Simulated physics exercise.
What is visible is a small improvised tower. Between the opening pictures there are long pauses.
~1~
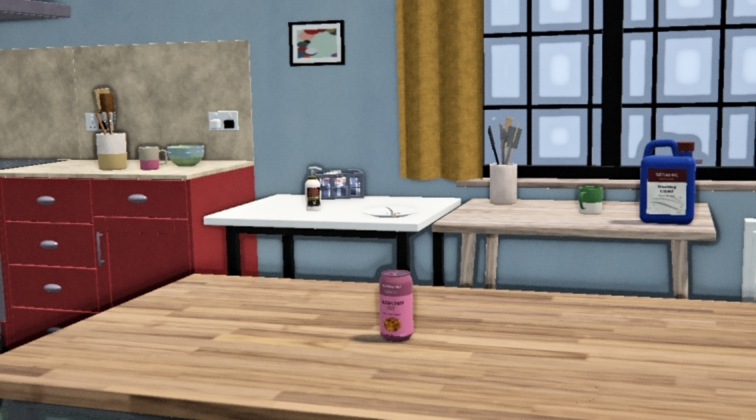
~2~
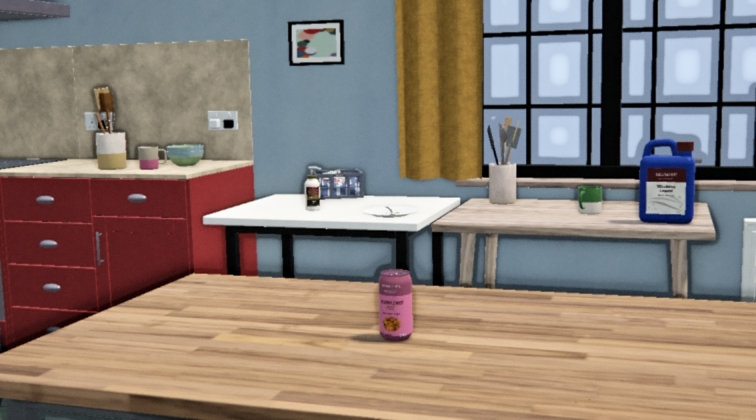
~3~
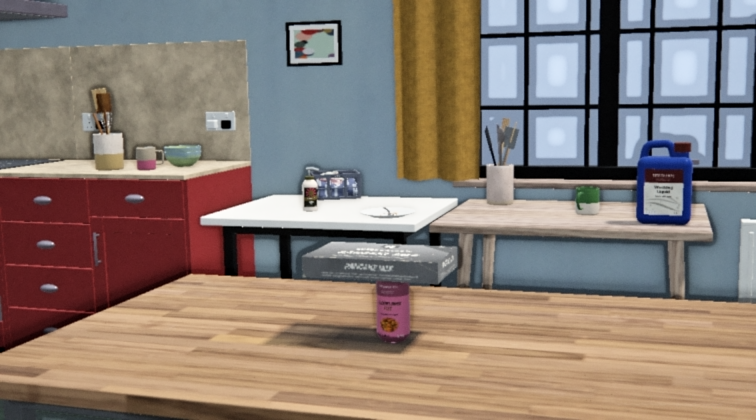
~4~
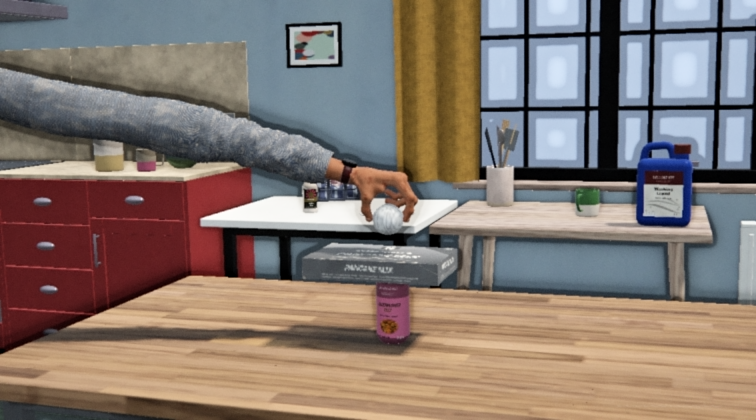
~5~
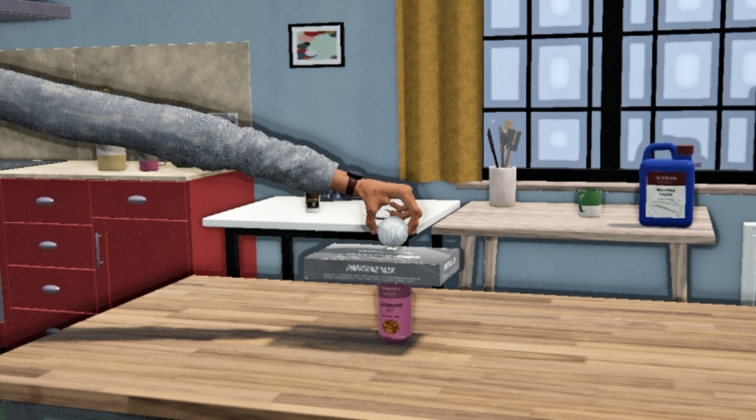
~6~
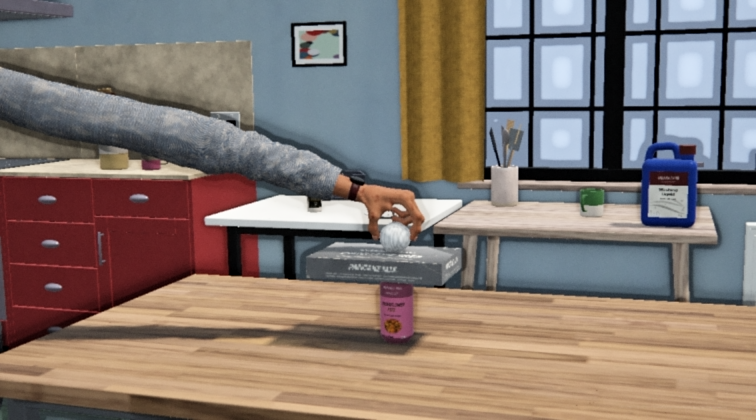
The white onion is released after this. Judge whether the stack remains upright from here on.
So the pile rests quietly where it is.
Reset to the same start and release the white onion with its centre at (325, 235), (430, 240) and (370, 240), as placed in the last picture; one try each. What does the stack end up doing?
Topples, stands firm, stands firm.
Then, 0.20 s later than the last frame, all is still.
Then, 0.60 s later than the last frame, white onion resting near (395, 238).
When it is over, all 3 as before. End places, in pixels of the last picture, white onion near (395, 238). The stack keeps its balance.
